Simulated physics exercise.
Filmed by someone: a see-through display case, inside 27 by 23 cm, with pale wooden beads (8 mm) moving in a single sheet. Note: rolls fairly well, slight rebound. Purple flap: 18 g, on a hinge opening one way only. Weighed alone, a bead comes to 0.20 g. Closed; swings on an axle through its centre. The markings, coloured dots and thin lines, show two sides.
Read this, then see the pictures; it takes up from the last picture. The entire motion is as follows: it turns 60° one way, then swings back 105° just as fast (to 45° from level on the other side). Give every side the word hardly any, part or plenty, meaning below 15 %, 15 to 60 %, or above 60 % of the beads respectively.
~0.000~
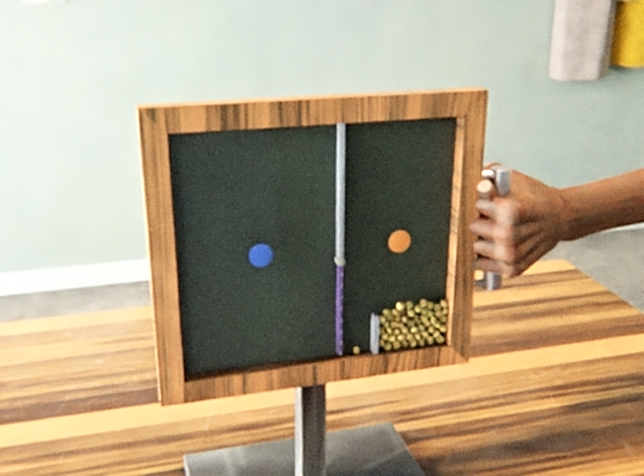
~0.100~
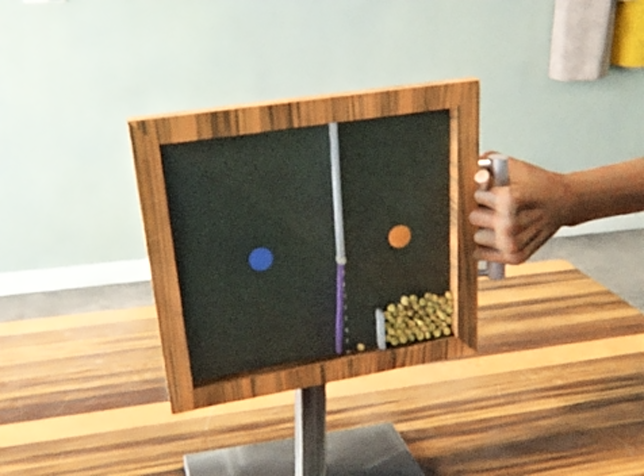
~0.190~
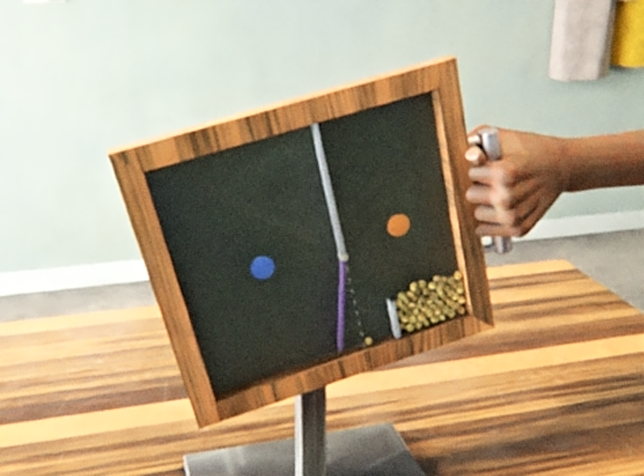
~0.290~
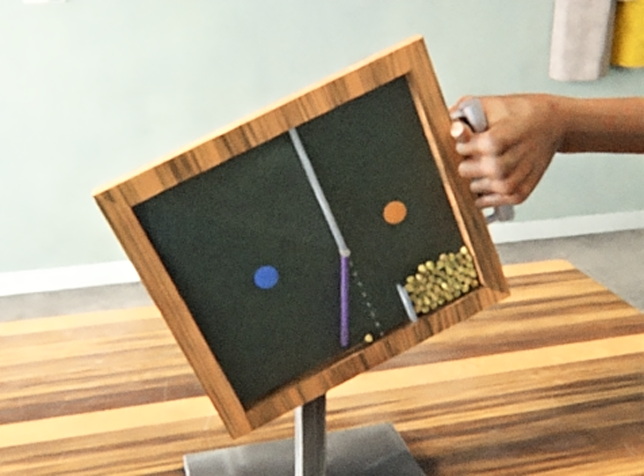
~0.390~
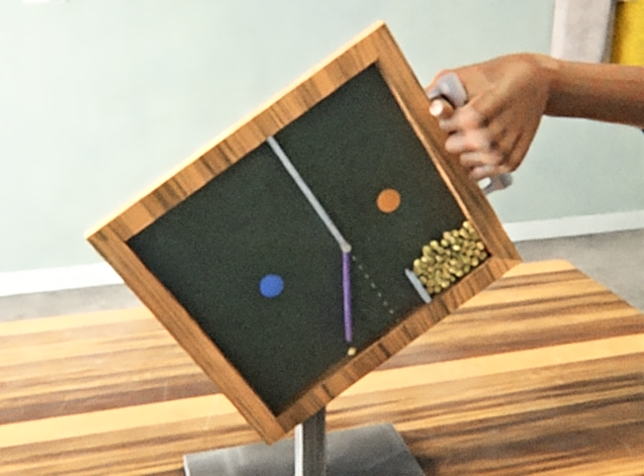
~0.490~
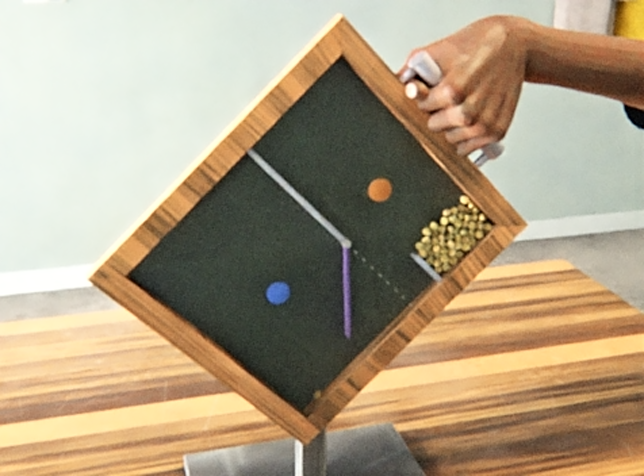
Orange: Plenty. Blue: Part.
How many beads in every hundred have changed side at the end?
Close to 30 % end up somewhere else.
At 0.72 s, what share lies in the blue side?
I'd guess near 5 in a hundred.
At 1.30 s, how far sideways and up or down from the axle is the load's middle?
Right: About 4 cm; below: About 10 cm.
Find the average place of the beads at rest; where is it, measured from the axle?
Some 2 cm left and 12 cm below.
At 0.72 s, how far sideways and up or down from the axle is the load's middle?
12 cm right, 2 cm above.
After 0.72 s, it stands 60° anticlockwise; the beads' middle is 12 cm right of and 2 cm above the centre; orange 95 %, blue 5 %; purple flap open 62°.
After 1.30 s, it stands 8° anticlockwise; the beads' middle is 4 cm right of and 10 cm below the centre; orange 70 %, blue 30 %; purple flap open 21°.
After 1.88 s, it stands 45° clockwise; the beads' middle is 3 cm left of and 12 cm below the centre; orange 70 %, blue 30 %; purple flap shut.
At rest by 2.5 s, it stands 45° clockwise; orange 70 %, blue 30 %; purple flap shut.
